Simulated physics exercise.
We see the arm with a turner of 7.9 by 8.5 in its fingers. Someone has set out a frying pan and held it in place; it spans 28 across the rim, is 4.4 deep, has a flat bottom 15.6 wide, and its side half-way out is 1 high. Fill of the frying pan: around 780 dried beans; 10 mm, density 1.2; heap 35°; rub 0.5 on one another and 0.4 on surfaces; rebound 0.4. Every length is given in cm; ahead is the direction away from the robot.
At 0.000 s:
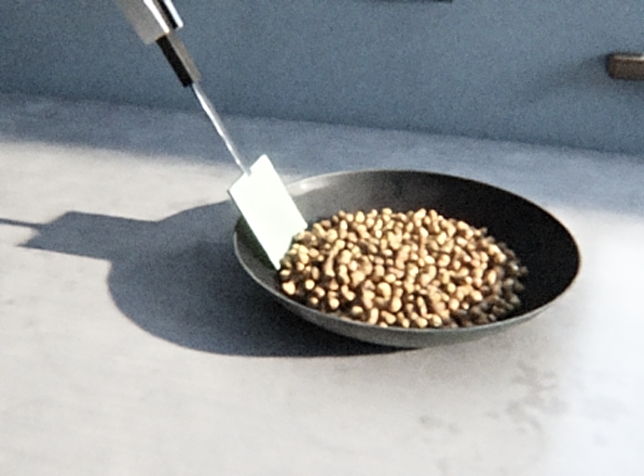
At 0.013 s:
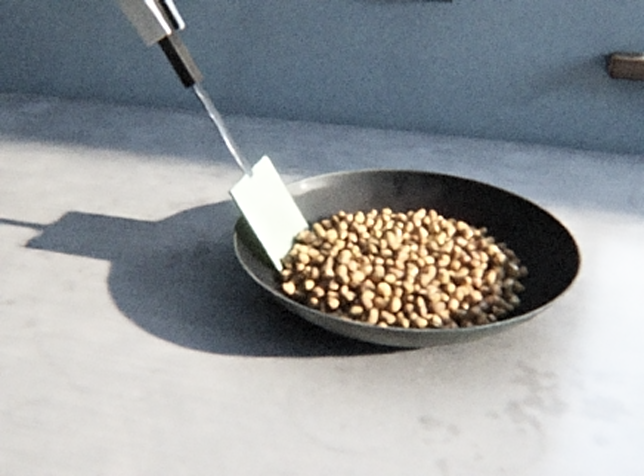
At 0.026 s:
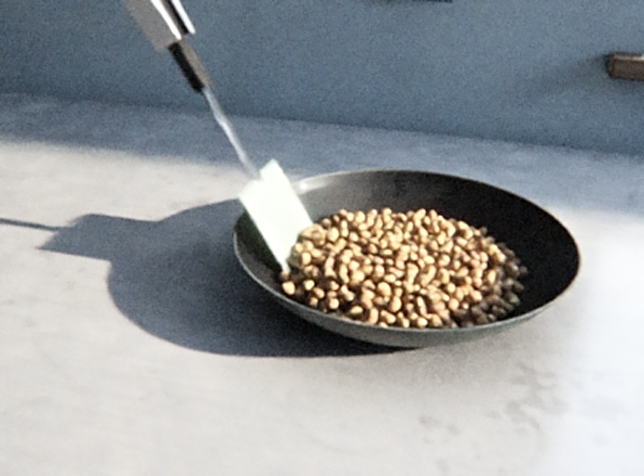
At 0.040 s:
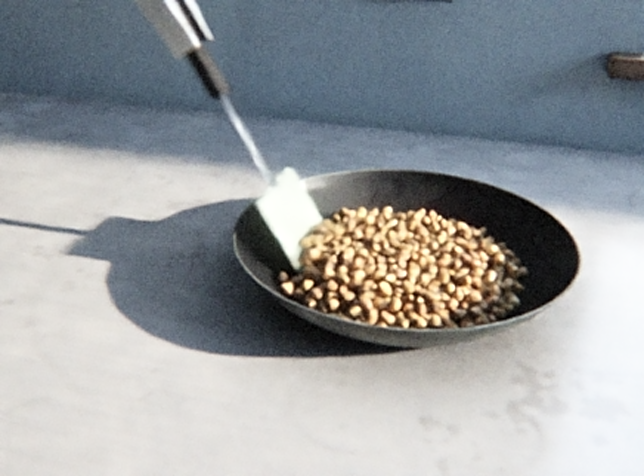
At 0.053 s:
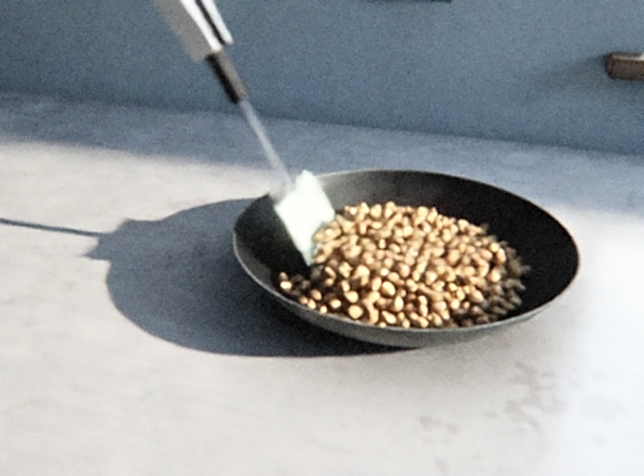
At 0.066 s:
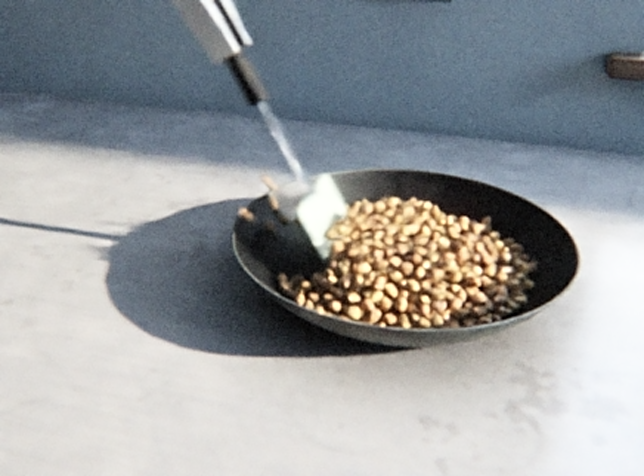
A robot arm pushes a pale turner rightward through the beans in a dark frying pan.
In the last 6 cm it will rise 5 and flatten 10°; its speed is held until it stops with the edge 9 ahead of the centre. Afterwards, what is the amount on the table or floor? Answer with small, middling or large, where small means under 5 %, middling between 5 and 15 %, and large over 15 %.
It is large.
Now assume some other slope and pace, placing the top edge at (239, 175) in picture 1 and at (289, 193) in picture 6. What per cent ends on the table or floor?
Off the vessel, on the table or floor: Some 25 percent.
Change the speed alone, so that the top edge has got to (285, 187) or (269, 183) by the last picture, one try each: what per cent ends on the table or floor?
I'd estimate some 15 and 5 in a hundred.
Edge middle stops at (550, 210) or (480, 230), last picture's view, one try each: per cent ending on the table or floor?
Around 35 per cent for the first try and 15 per cent for the second.
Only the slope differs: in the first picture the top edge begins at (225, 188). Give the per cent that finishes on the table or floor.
About 25%.
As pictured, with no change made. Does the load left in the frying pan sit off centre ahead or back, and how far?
Ahead of centre, near 4.5 centimetres.
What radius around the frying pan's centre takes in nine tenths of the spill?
70 cm.
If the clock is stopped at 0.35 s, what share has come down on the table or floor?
It is near 10 percent.
After 0.10 s, sloping 59°, highest piece 14 above the table; 772 in the frying pan, 5 on the blade or in flight.
After 0.13 s, sloping 57°, highest piece 20 above the table; 770 in the frying pan, 7 on the blade or in flight.
After 0.35 s, sloping 49°, highest piece 37 above the table; 566 in the frying pan, 87 on the table or floor, 124 on the blade or in flight.
After 1.40 s, sloping 49°, highest piece 5 above the table; 566 in the frying pan, 211 on the table or floor.
In the end, 566 in the frying pan, 211 on the table or floor. That is 27 % on the table or floor.
